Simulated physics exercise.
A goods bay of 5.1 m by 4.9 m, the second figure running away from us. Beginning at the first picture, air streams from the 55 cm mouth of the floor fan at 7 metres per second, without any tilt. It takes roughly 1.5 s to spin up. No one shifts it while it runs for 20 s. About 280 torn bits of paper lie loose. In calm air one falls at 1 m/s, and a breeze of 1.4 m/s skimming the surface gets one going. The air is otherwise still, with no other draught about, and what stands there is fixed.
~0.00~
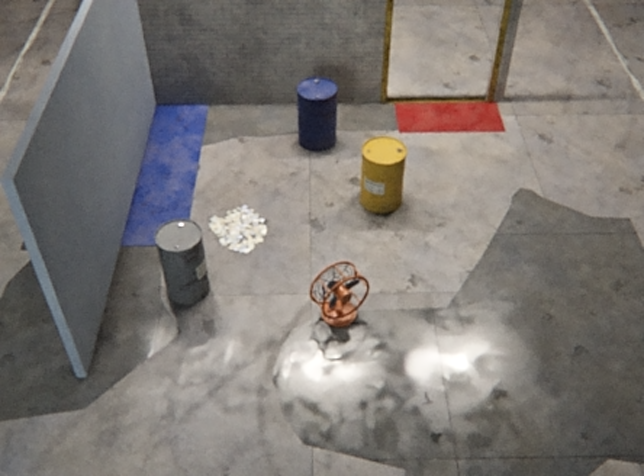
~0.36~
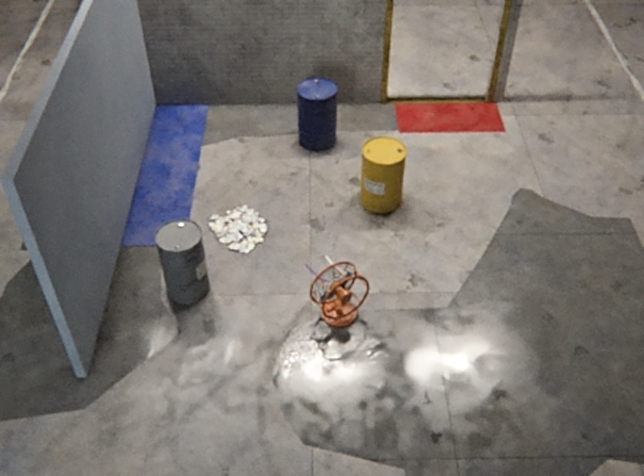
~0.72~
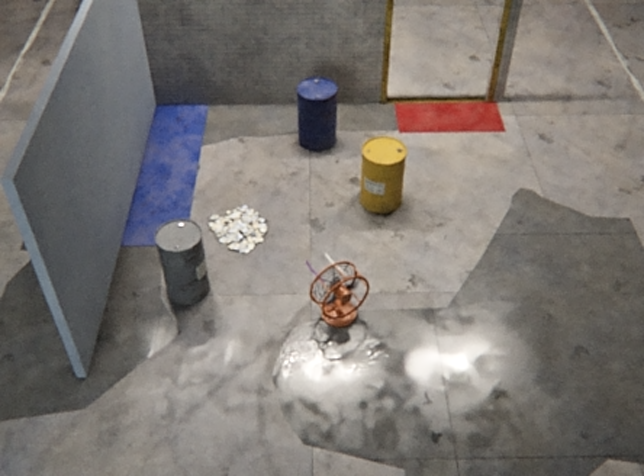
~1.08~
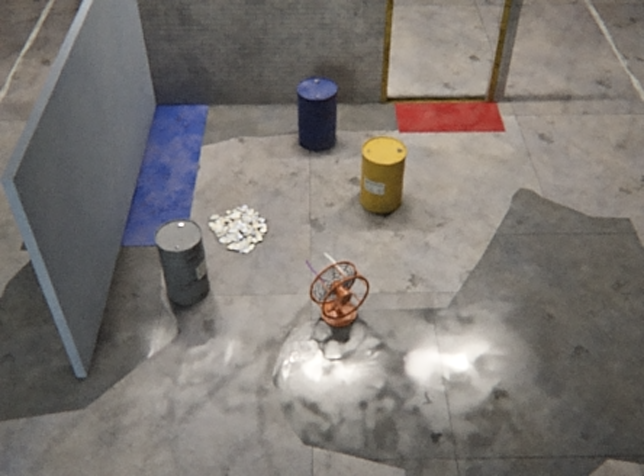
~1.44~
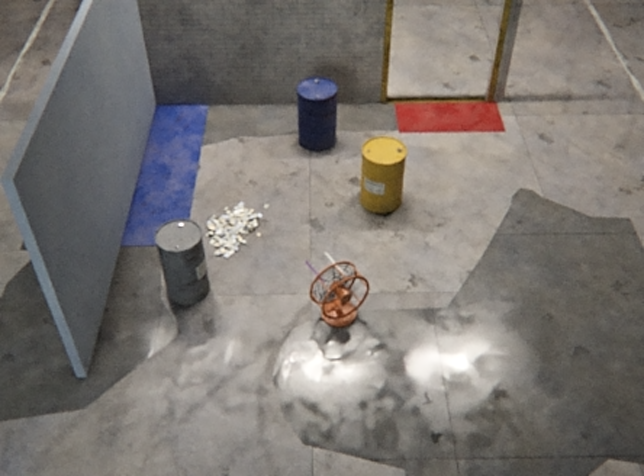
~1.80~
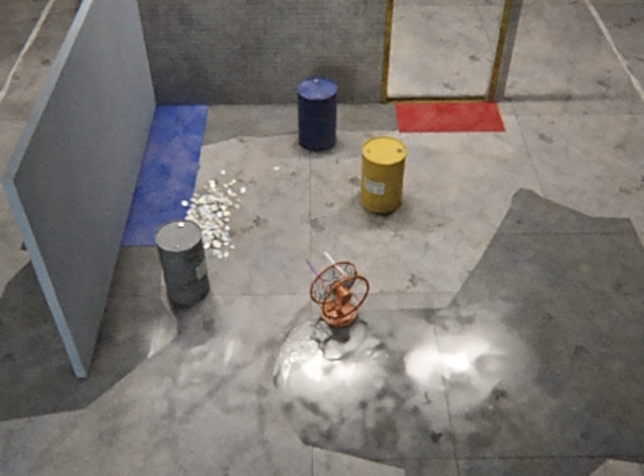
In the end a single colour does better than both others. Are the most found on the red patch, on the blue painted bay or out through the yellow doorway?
Most are at blue.
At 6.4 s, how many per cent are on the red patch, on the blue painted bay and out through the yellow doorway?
I'd say around 0 per cent at red, 50 per cent at blue, 0 per cent at yellow.
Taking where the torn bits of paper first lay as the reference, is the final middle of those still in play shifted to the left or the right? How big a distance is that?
I'd say a left-hand move of around 1.2 m.
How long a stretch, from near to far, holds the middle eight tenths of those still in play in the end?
2.8 m, roughly.
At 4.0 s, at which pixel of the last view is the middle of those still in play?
The middle ends up close to (147, 202).
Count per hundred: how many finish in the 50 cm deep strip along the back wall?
Around 0 in a hundred.
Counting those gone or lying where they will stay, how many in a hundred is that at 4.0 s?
About 10 per cent.
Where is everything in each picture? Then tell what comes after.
In the first frame, the middle of the torn bits of paper is near (241, 229), none has stirred yet and the mouth of the floor fan is at (340, 290).
In the second frame, the middle of the torn bits of paper is near (241, 228), none has stirred yet, the blue painted bay is centred on (169, 168), the yellow doorway is centred on (436, 103) and the red patch is centred on (449, 117).
In the third frame, the middle of the torn bits of paper is near (241, 228), none has stirred yet, the top of a barrel is at (178, 235) and the top of a barrel is at (384, 150).
In the fourth frame, the middle of the torn bits of paper is near (238, 228) and none has stirred yet.
In the fifth frame, the middle of the torn bits of paper is near (232, 228), the farthest in sight from the floor fan is at (226, 209) and about 50 % have left their places.
In the sixth frame, the middle of the torn bits of paper is near (210, 217), the farthest in sight from the floor fan is at (223, 173) and about 95 % have left their places.
After 4.0 s the count stands so, 82 % are on the blue painted bay, 0 % out through the yellow doorway and 0 % on the red patch; the middle of those still in play is near (147, 202).
After 6.4 s the count stands so, 53 % are on the blue painted bay, 0 % out through the yellow doorway and 0 % on the red patch; the middle of those still in play is near (138, 232).
After 11.0 s the count stands so, 36 % are on the blue painted bay, 0 % out through the yellow doorway and 0 % on the red patch; the middle of those still in play is near (133, 252).
After 20.0 s, at the end, 28 % are on the blue painted bay, 0 % out through the yellow doorway and 0 % on the red patch; the middle of those still in play is near (128, 270).
